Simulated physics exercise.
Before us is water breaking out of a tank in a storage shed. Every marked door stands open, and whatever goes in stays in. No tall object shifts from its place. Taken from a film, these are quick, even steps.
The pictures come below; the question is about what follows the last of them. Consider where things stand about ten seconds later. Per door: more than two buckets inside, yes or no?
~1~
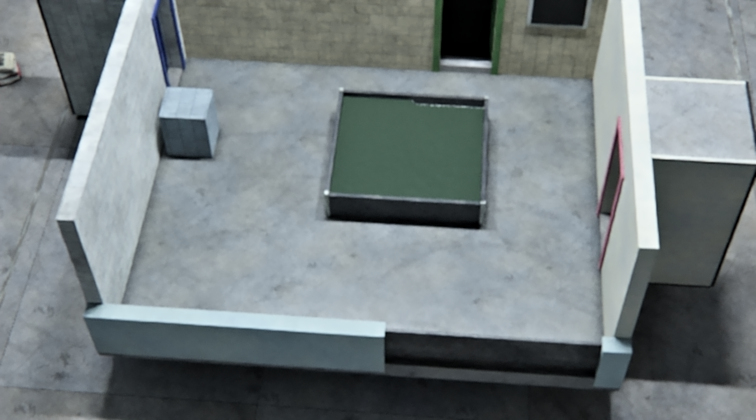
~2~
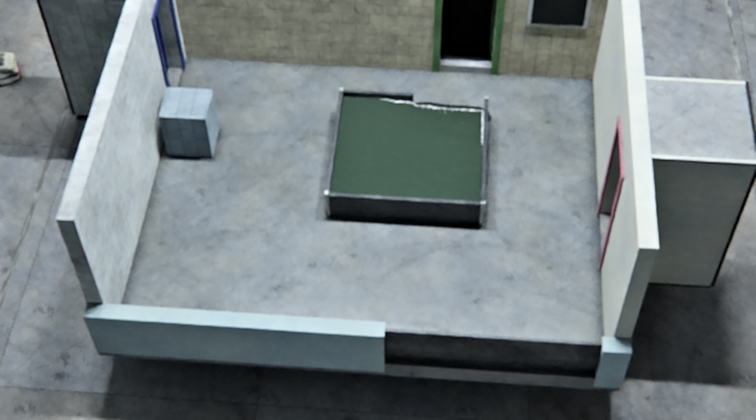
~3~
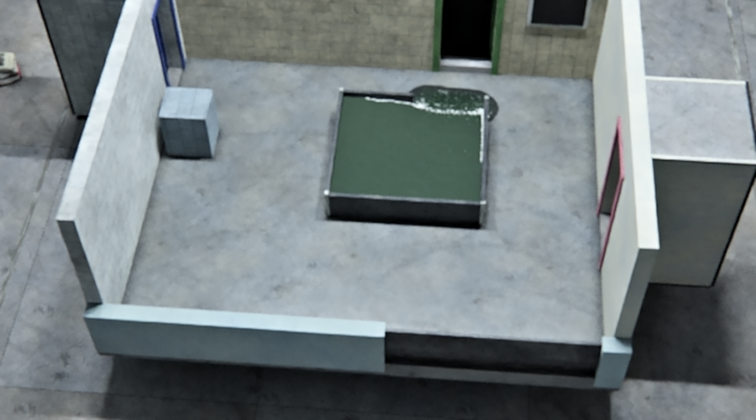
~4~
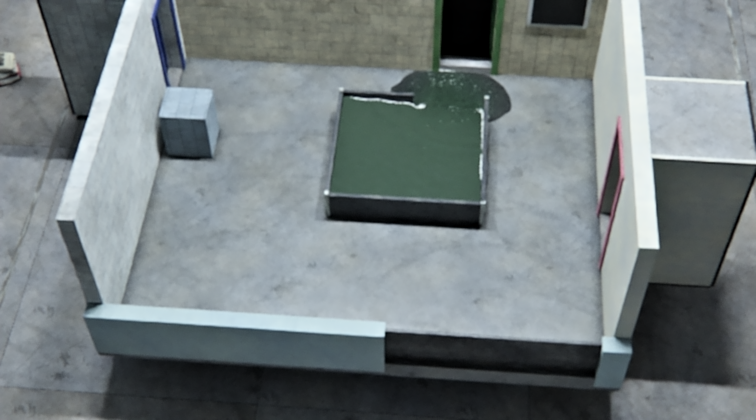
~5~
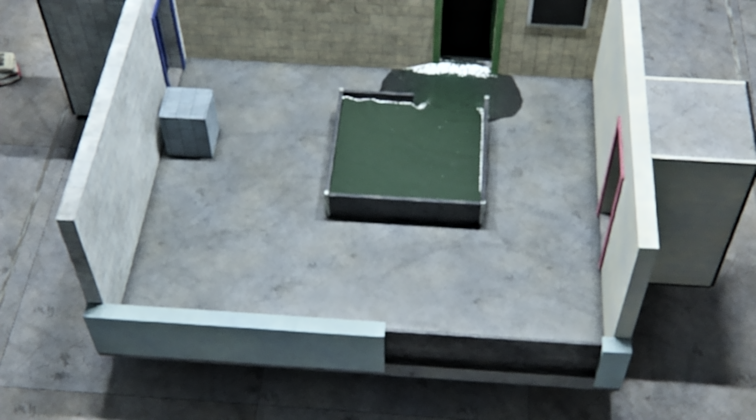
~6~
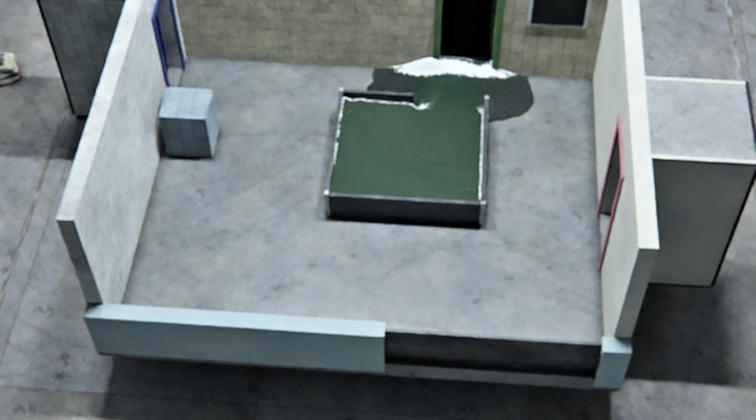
Per door - pink door: No, blue door: Yes, green door: Yes.
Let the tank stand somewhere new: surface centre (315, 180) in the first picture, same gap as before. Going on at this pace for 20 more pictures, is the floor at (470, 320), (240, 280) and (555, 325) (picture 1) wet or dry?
Result: Spared; spared; spared.
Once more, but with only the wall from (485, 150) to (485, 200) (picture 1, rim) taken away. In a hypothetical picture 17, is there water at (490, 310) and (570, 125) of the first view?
Respectively: Parched and drenched.
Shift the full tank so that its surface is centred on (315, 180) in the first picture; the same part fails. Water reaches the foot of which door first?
That would be the green door, I say.
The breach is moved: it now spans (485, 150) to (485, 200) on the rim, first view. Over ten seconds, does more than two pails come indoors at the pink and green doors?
I'd say the pink one ends up above, and the green one lets in too little.
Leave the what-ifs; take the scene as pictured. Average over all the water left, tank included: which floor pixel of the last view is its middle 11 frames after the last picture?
Near (429, 143).
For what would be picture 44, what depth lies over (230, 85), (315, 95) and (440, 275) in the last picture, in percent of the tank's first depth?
Respectively 12, 8 and 2 per cent.
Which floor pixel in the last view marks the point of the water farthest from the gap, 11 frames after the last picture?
I'd say at around (246, 65).
A moment on, water covers 10 % of the floor; the pink door not reached, the blue door not reached, the green door over two buckets in.
Next, water covers 20 % of the floor; the pink door not reached, the blue door not reached, the green door far over two buckets in.
Then, water covers 40 % of the floor; the pink door wet at the sill, nothing in, the blue door wet at the sill, nothing in, the green door far over two buckets in.
Later, water covers 60 % of the floor; the pink door wet at the sill, nothing in, the blue door over two buckets in, the green door far over two buckets in.
In the end, water covers 95 % of the floor; the pink door wet at the sill, nothing in, the blue door far over two buckets in, the green door far over two buckets in.
